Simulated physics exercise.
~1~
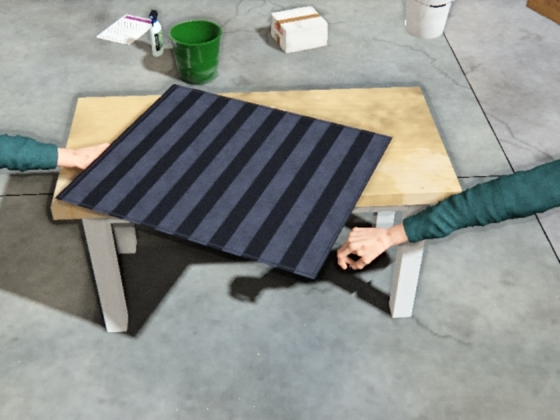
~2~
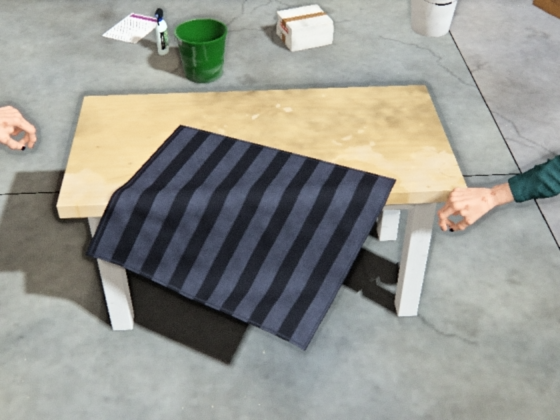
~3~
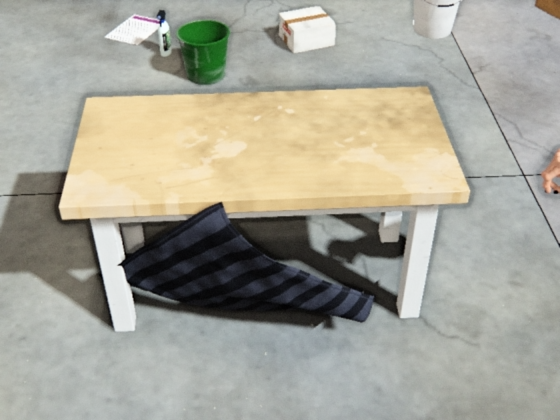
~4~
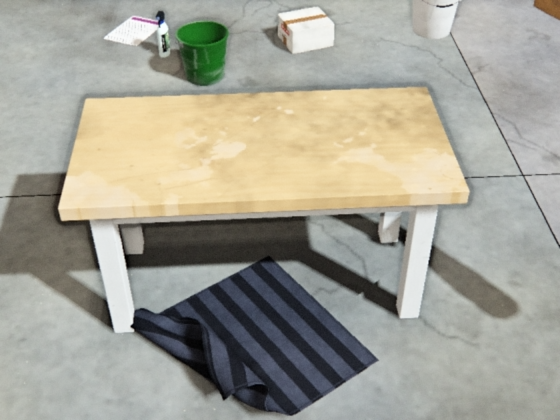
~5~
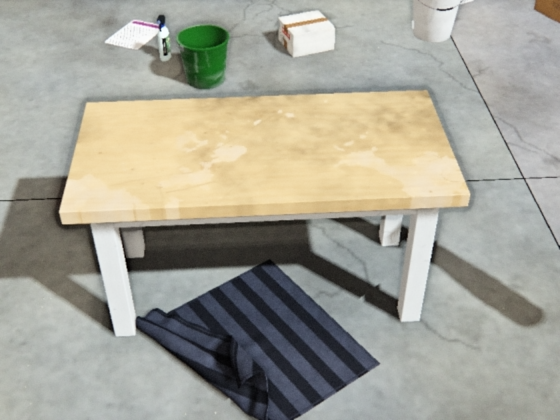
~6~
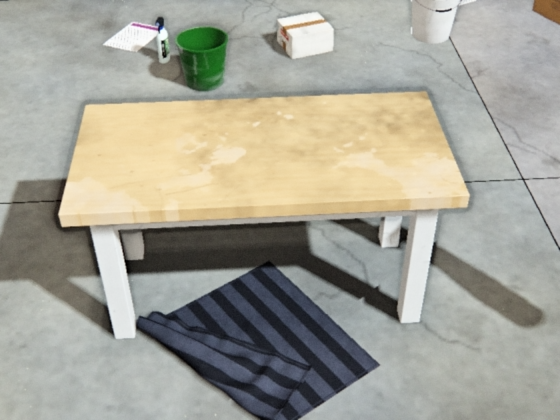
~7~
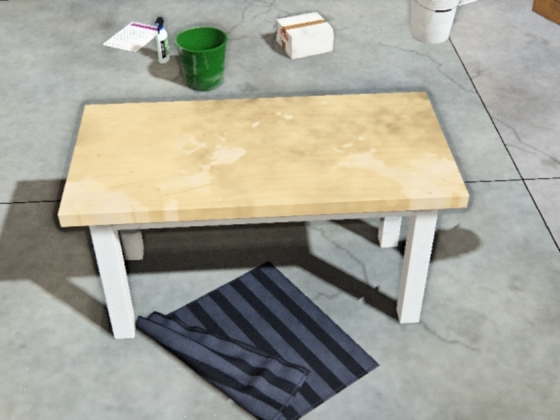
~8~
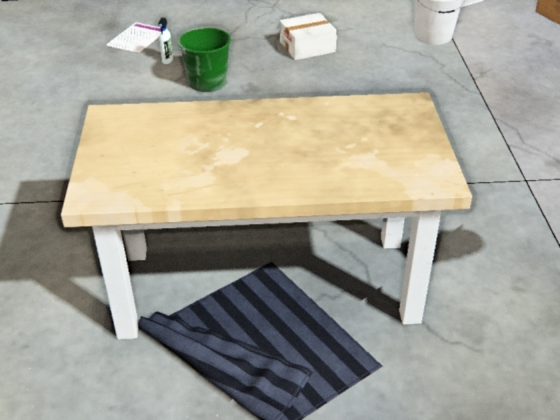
A dark striped tea towel is held out flat by a pair of hands in green sleeves, above a pale wooden workbench with white legs on a grey concrete floor. The hands let go and draw away to either side as the cloth settles partly on the top, with much of it hanging over the near edge. It slides forward off the bench, crumpling as it drops. The towel lands on the floor in front, its left side folded over. The fold settles flatter, and the cloth lies still beneath the bare, stained benchtop.
